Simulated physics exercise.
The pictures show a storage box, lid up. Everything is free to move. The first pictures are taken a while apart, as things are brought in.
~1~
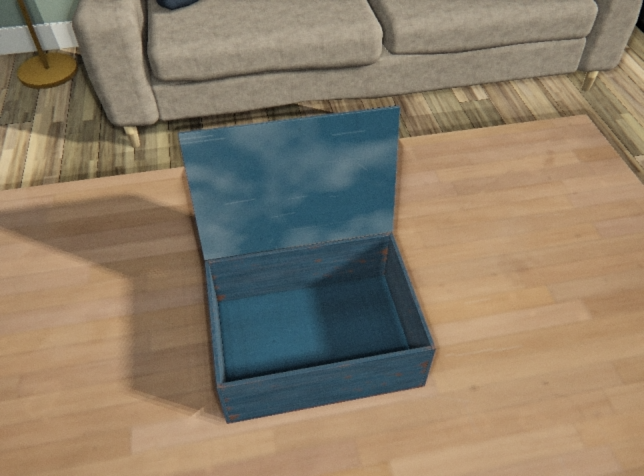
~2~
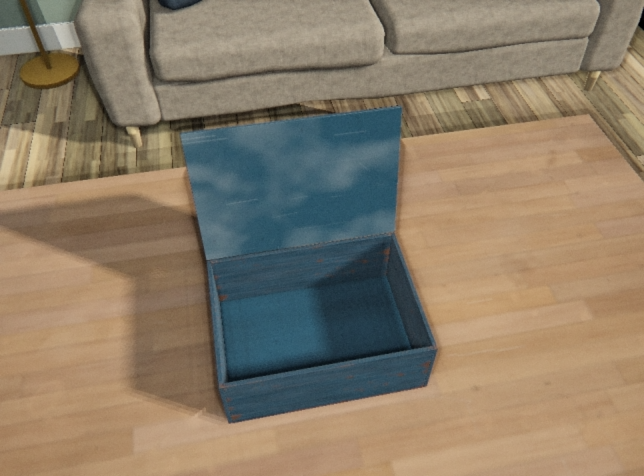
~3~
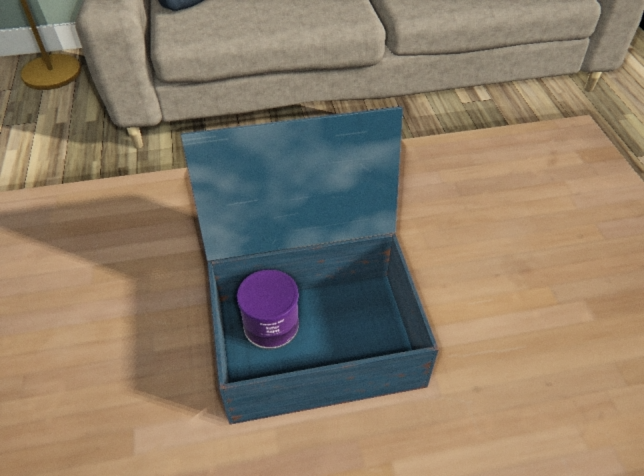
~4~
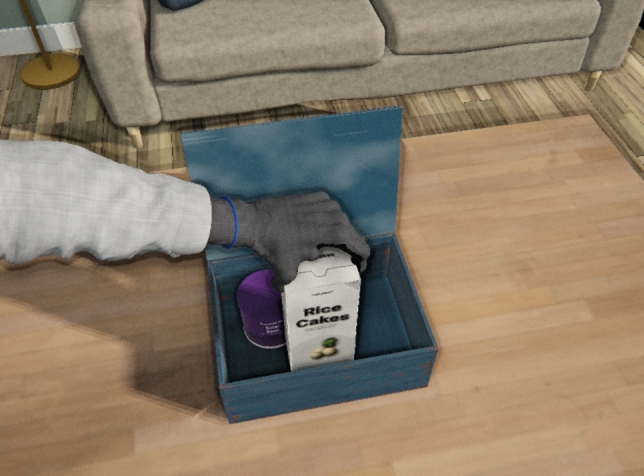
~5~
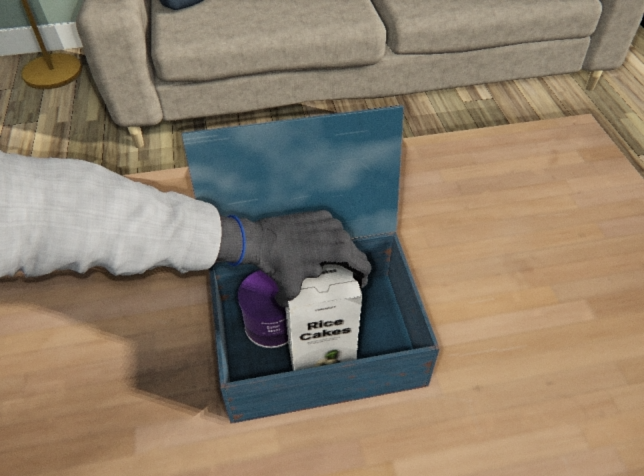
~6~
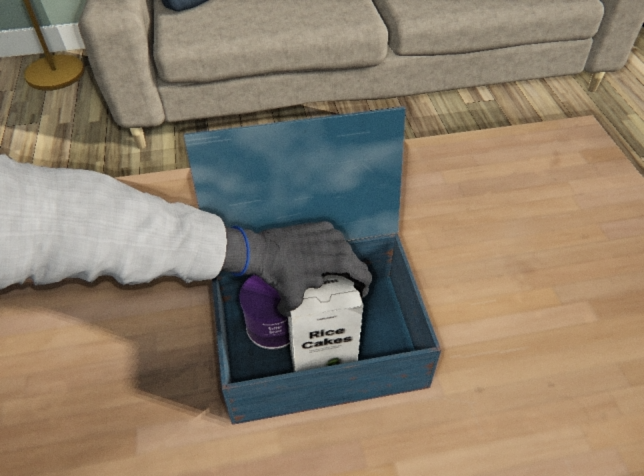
A wooden tabletop in a living room, with a beige sofa and a brass lamp base behind it, is seen from above at an angle. An open blue box with its lid raised sits empty at first, then holds a purple tin at its left. A dark-gloved hand in a white sleeve reaches in from the left and lowers a white rice cakes carton beside the tin, still gripping it, while the view stays practically still.
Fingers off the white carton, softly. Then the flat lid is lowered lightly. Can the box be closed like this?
In the end the lid stays ajar.
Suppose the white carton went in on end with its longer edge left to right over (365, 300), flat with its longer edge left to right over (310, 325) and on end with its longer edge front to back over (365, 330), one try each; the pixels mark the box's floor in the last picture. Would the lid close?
First try: It is held up; second try: It closes; third try: It is held up.
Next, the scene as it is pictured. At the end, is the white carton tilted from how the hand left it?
It stays as placed.
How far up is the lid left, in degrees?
Some 40° above the rim.
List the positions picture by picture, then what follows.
In the first picture, the last thing is not in view yet.
In the second picture, the last thing is not in view yet.
In the third picture, the last thing is not in view yet; purple tin (270, 310).
The fourth picture shows still above its spot; white carton (319, 312); purple tin (269, 309).
The fifth picture shows still above its spot; white carton (321, 325); purple tin (271, 309).
The sixth picture shows put in, still held; white carton (323, 333); purple tin (272, 310).
Then, 1.10 s on from there, lid starting down.
Then, 1.50 s on from there, lid 66° above the rim.
Then, 1.80 s on from there, lid 43° above the rim.
Then, 3.50 s on from there, lid 39° above the rim.
In the end, lid 39° above the rim; both unmoved. At the end, from the last picture's camera, white carton near (323, 333).
